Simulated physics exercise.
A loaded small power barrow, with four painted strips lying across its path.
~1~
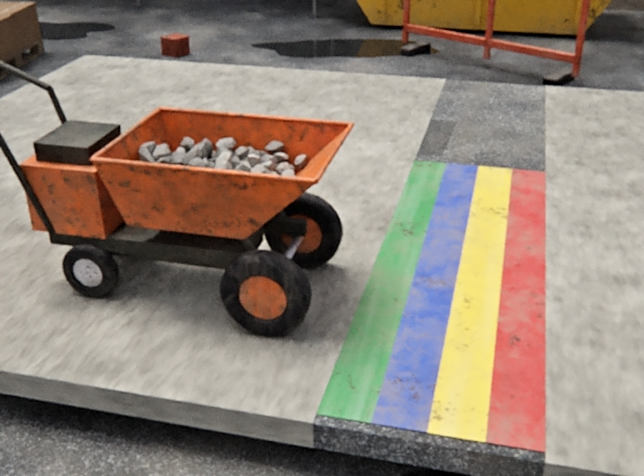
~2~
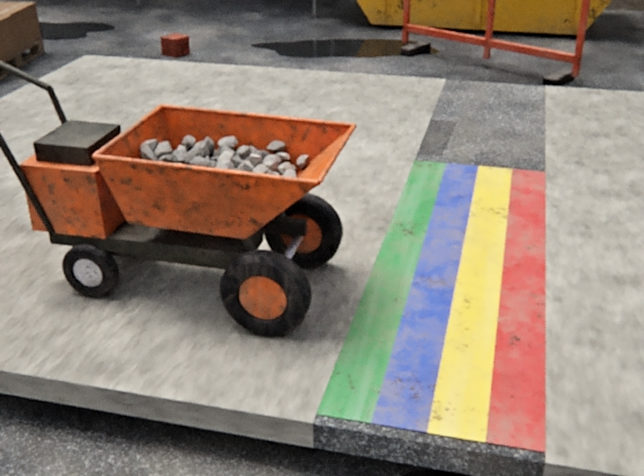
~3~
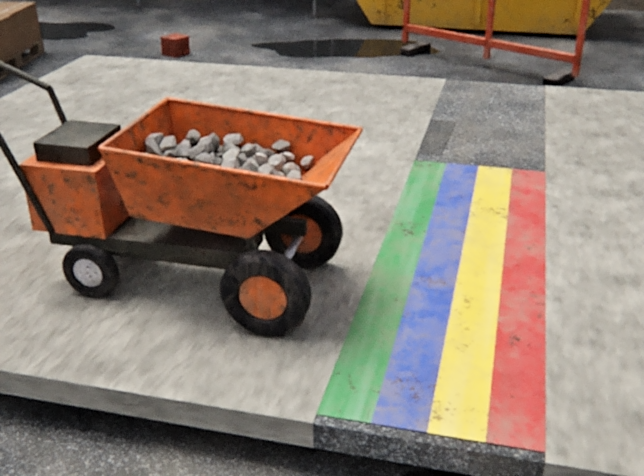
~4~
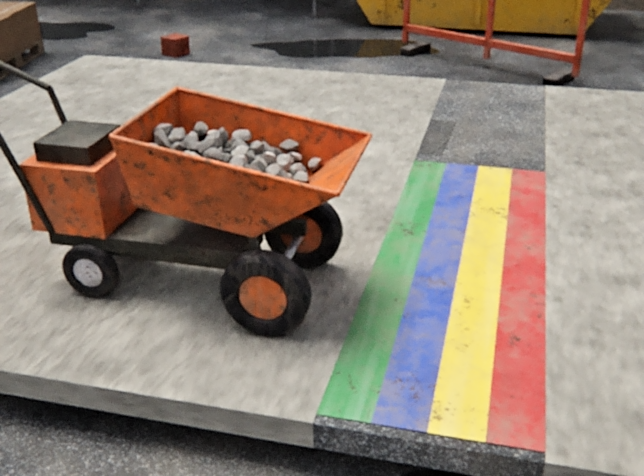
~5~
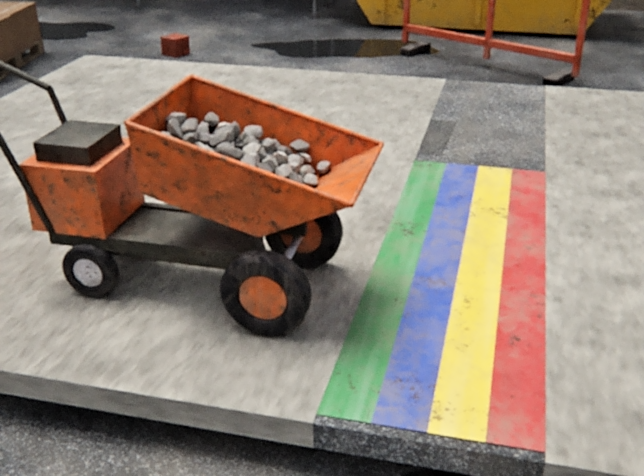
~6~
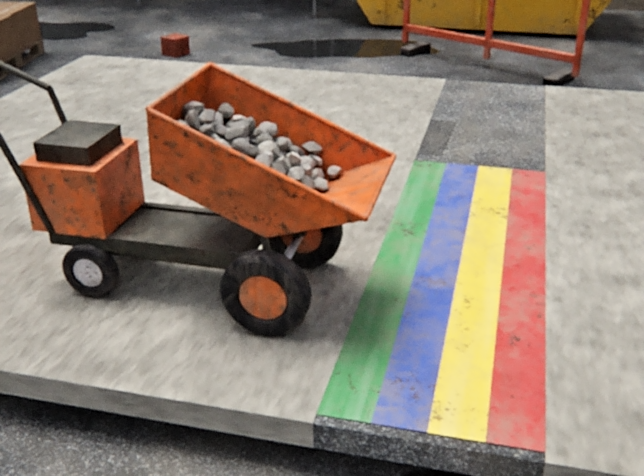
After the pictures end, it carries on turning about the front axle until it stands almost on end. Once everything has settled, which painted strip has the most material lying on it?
Most of it lies on the yellow strip.
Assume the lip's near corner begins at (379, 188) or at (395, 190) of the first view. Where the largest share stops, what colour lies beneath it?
Case one gives the red strip, case two gives the strip in red.
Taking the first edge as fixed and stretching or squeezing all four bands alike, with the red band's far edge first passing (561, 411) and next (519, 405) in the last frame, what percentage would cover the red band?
I'd estimate some 20 per cent, and then some 20 per cent.
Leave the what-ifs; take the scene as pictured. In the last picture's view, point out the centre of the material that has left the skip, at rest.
Around (484, 312).
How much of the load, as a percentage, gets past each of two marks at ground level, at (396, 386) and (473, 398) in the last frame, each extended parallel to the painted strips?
Estimate: 80 %, then 40 %.
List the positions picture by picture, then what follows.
The first picture shows lip of the skip near (315, 182), level; top of the load near (207, 170), broken stones; green strip near (358, 375); blue strip near (410, 383); yellow strip near (463, 391); red strip near (518, 399).
The second picture shows lip of the skip near (318, 183), tipped barely; top of the load near (208, 169).
The third picture shows lip of the skip near (326, 187), tipped barely; top of the load near (200, 151).
The fourth picture shows lip of the skip near (337, 195), tipped a little; top of the load near (194, 148).
The fifth picture shows lip of the skip near (351, 205), tipped clearly; top of the load near (187, 142).
The sixth picture shows lip of the skip near (366, 219), tipped clearly; top of the load near (202, 132); green strip near (358, 375); blue strip near (410, 383); yellow strip near (463, 391); red strip near (518, 399).
Shortly afterwards, skip tipped steeply; the whole lot in the skip.
Next, skip tipped right over; near half in the skip; near a quarter over the blue strip; near a quarter over the yellow strip; only a few over the red strip.
Some moments later, skip tipped right over; near a quarter in the skip; near a quarter over the blue strip; near a third over the yellow strip; near a quarter over the red strip; a little off the paint.
In the end, skip tipped right over; near a quarter in the skip; none at all over the green strip; near a quarter over the blue strip; near a third over the yellow strip; near a quarter over the red strip; a little off the paint.
